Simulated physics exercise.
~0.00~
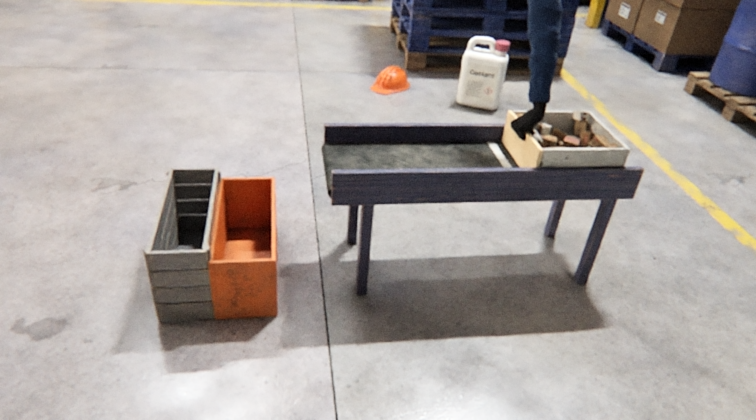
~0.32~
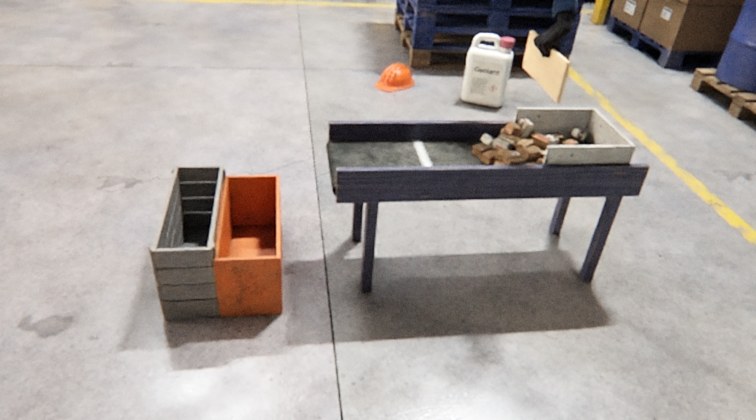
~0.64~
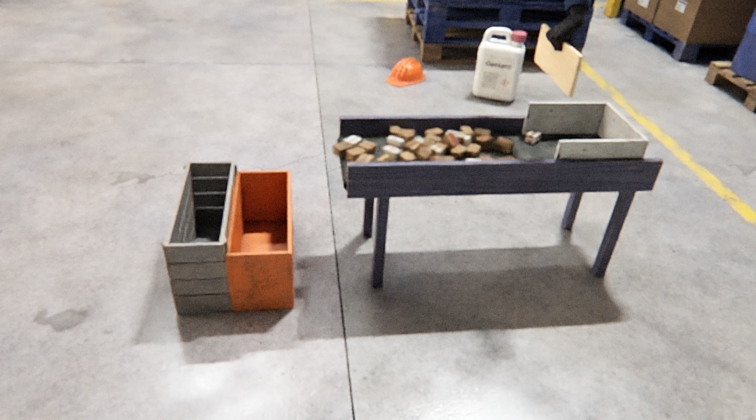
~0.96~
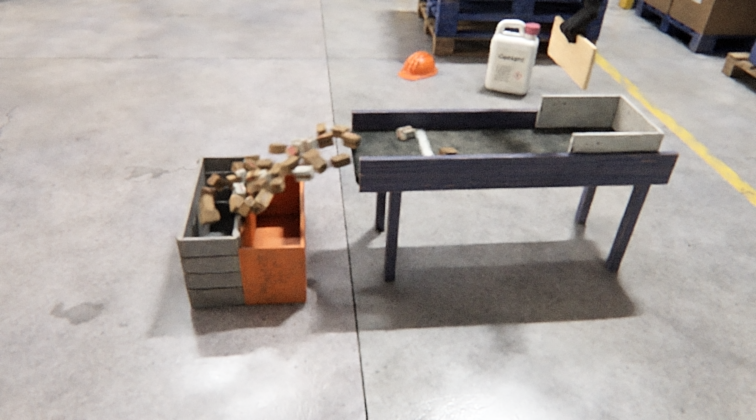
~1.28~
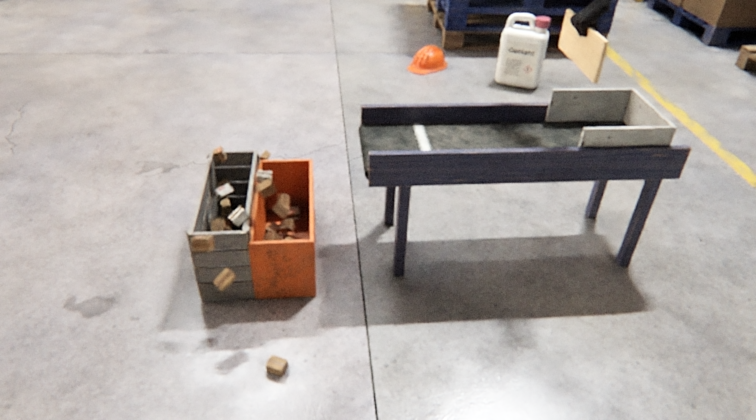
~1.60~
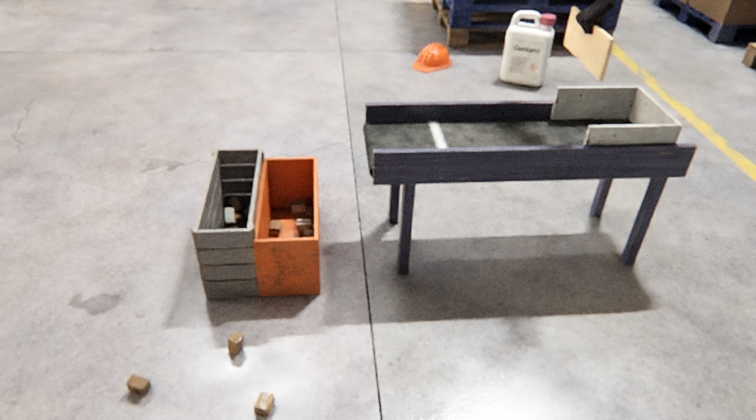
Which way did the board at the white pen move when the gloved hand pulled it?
The board moved up, clear of the pen, and was then held above the belt.
